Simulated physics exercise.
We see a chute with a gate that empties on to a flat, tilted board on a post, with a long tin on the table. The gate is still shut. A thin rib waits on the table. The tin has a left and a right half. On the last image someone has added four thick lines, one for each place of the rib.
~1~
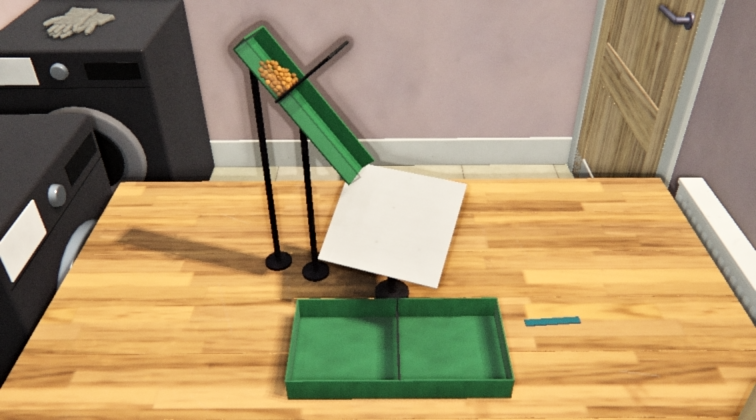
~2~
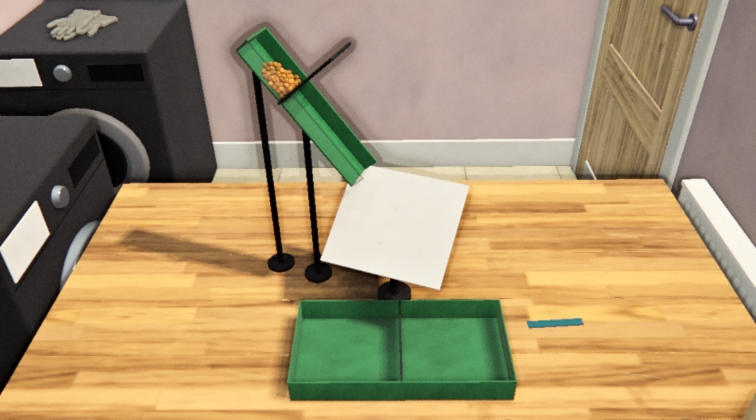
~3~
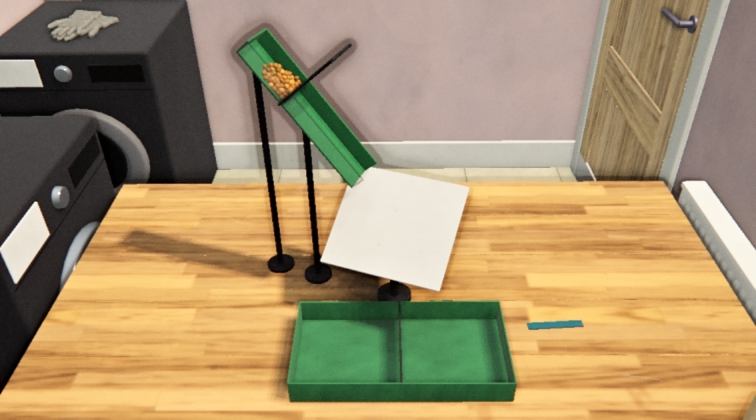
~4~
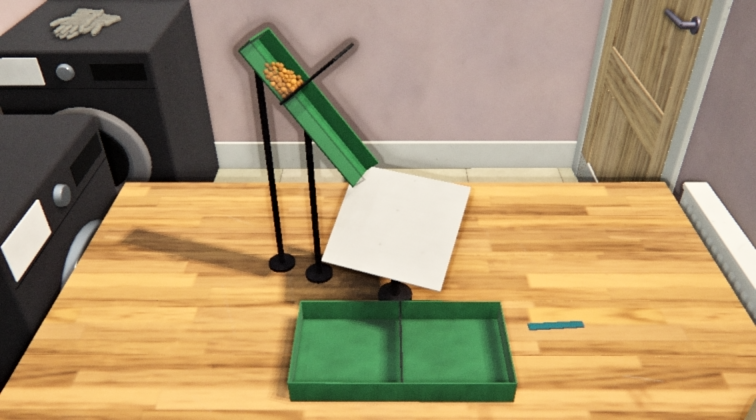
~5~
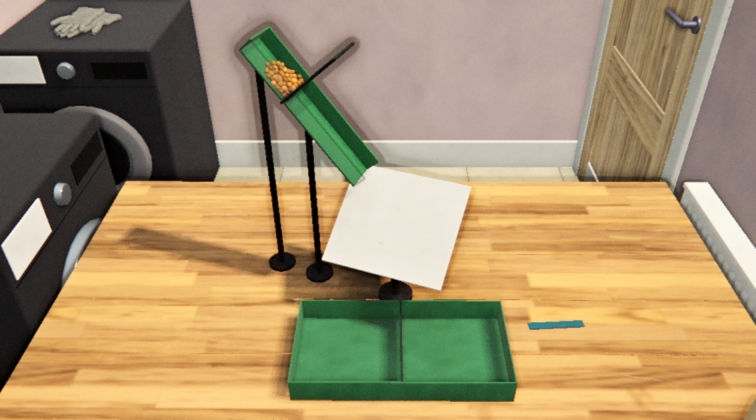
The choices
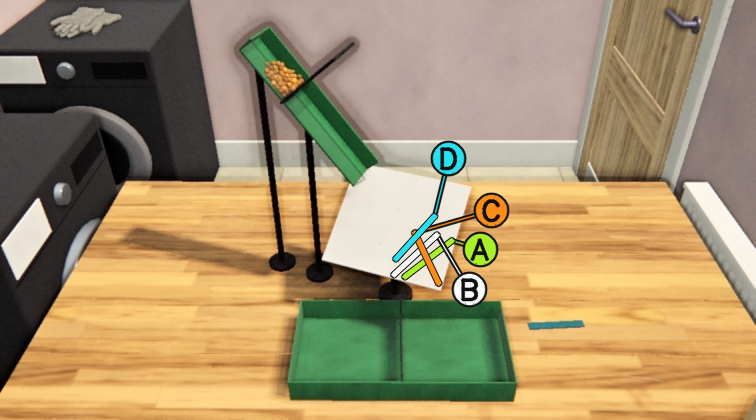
A green chute holding orange chickpeas behind a gate stands above a tilted white board and divided green tin, all staying still.
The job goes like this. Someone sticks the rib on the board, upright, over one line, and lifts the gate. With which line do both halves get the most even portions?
Best: C.
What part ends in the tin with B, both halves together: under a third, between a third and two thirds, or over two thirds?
It is over two thirds.
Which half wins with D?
The left half.
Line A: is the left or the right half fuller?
More lands on the left.
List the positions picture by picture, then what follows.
Load behind the gate at (284, 79), roasted chickpeas; lip of the chute at (356, 177), sloping steeply, in the first picture.
Middle of the board at (395, 223), tilted fairly steeply; middle of its low edge at (378, 274); of its high edge at (410, 174), in the second picture.
Front corners of the tin at (288, 384) and (516, 383); front end of its middle wall at (402, 383), in the third picture.
Middle of the load at (289, 81); lip at (360, 179), in the fourth picture.
Middle of the load at (290, 80); lip at (360, 178), in the fifth picture.
On the marked copy, line A from (451, 240) to (404, 276); line B from (437, 234) to (393, 274); line C from (414, 232) to (438, 283); line D from (434, 216) to (395, 258).
Choosing A, of what is caught, nearly all in the left half, a small part in the right.
Choosing B, of what is caught, nearly all in the left half, a stray few in the right.
Choosing C, of what is caught, about half in the left half, about half in the right.
Choosing D, of what is caught, nearly all in the left half, a stray few in the right.
